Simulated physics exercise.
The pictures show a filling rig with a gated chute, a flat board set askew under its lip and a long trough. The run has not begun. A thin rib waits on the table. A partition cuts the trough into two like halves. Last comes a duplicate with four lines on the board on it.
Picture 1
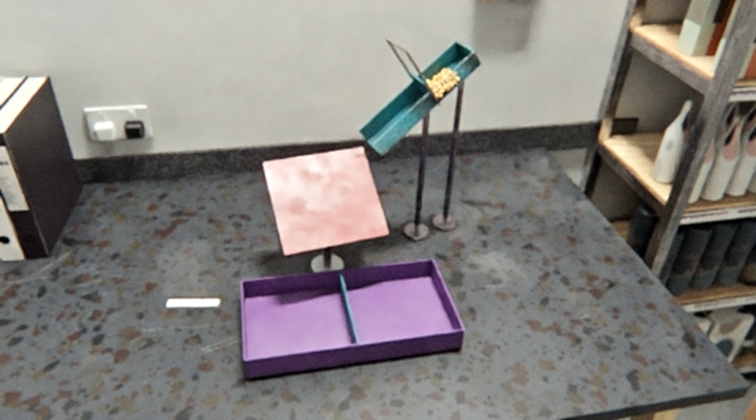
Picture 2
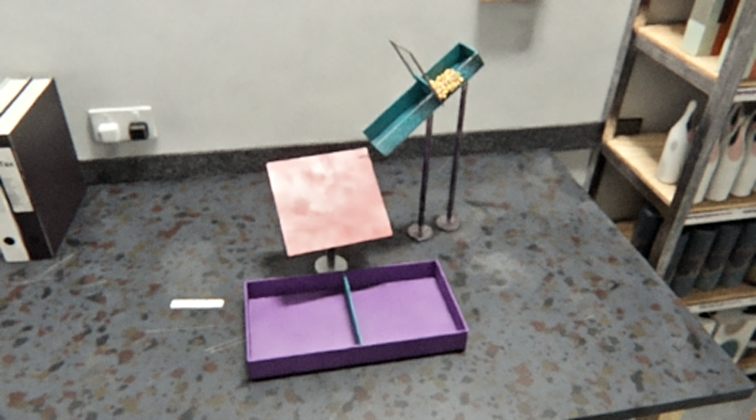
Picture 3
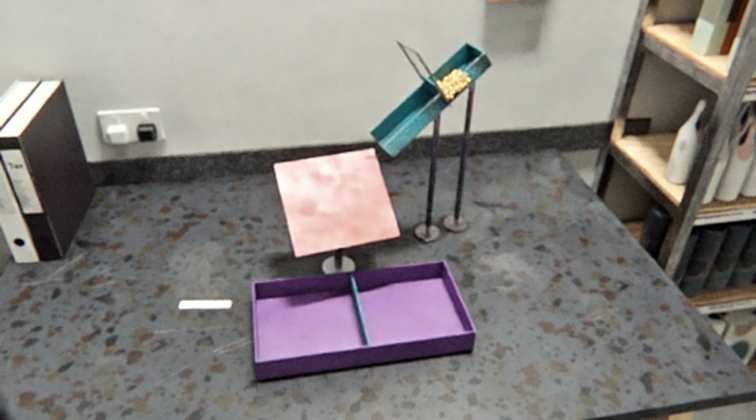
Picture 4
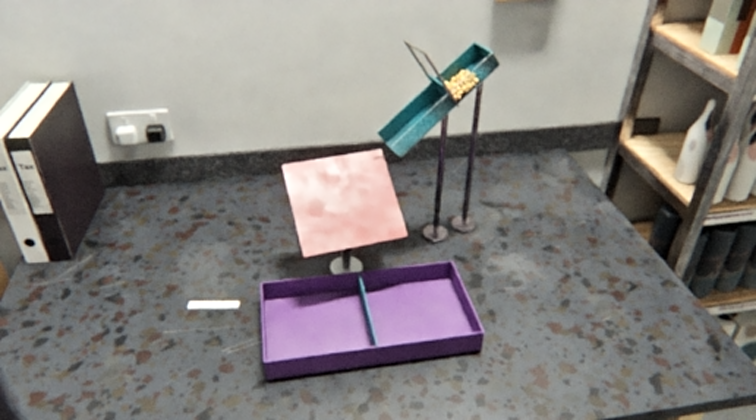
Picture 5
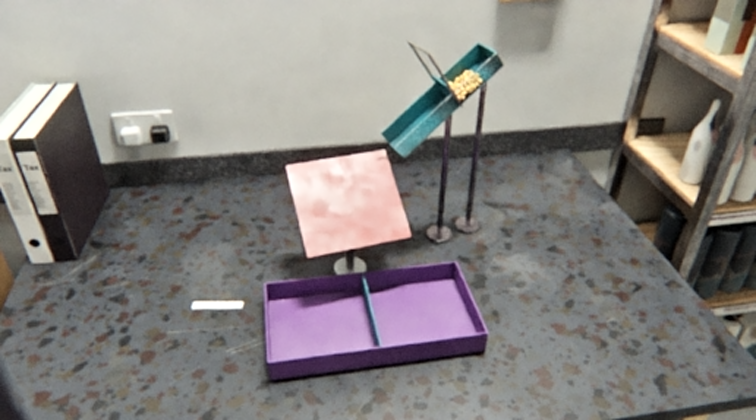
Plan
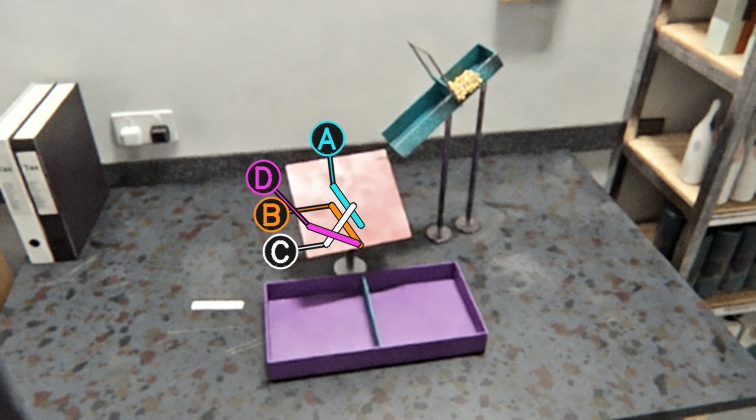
Only the camera moves, drifting slightly left so that everything slides a little rightward in view, while the chute, its closed gate and the load stay still. The view looks down on a dark speckled table against a pale wall, with black binders left and shelves right. A teal chute holding yellowish chickpeas stands on two posts above a tilted pink board, behind a purple trough with a teal divider.
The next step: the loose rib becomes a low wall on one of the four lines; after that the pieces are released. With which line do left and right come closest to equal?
C.
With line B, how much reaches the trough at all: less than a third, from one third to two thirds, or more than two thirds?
It is more than two thirds.
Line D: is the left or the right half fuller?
More lands on the right.
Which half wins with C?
The left half.
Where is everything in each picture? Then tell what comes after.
The first frame shows load behind the gate at (440, 86), dried chickpeas; lip of the chute at (375, 148), sloping gently.
The second frame shows middle of the board at (330, 199), tilted fairly steeply; middle of its low edge at (342, 245); of its high edge at (318, 156).
The third frame shows front corners of the trough at (256, 361) and (476, 331); front end of its middle wall at (369, 346); gate still shut at (430, 83).
The fourth frame shows middle of the load at (458, 87); lip at (393, 150).
The fifth frame shows middle of the load at (462, 87); lip at (397, 151).
On the marked copy, line A from (333, 186) to (361, 225); line B from (331, 205) to (360, 245); line C from (353, 205) to (326, 244); line D from (309, 226) to (357, 243).
With A, of what is caught, a small part in the left half, nearly all in the right.
With B, of what is caught, a stray few in the left half, nearly all in the right.
With C, of what is caught, about two thirds in the left half, about a third in the right.
With D, of what is caught, a small part in the left half, most in the right.
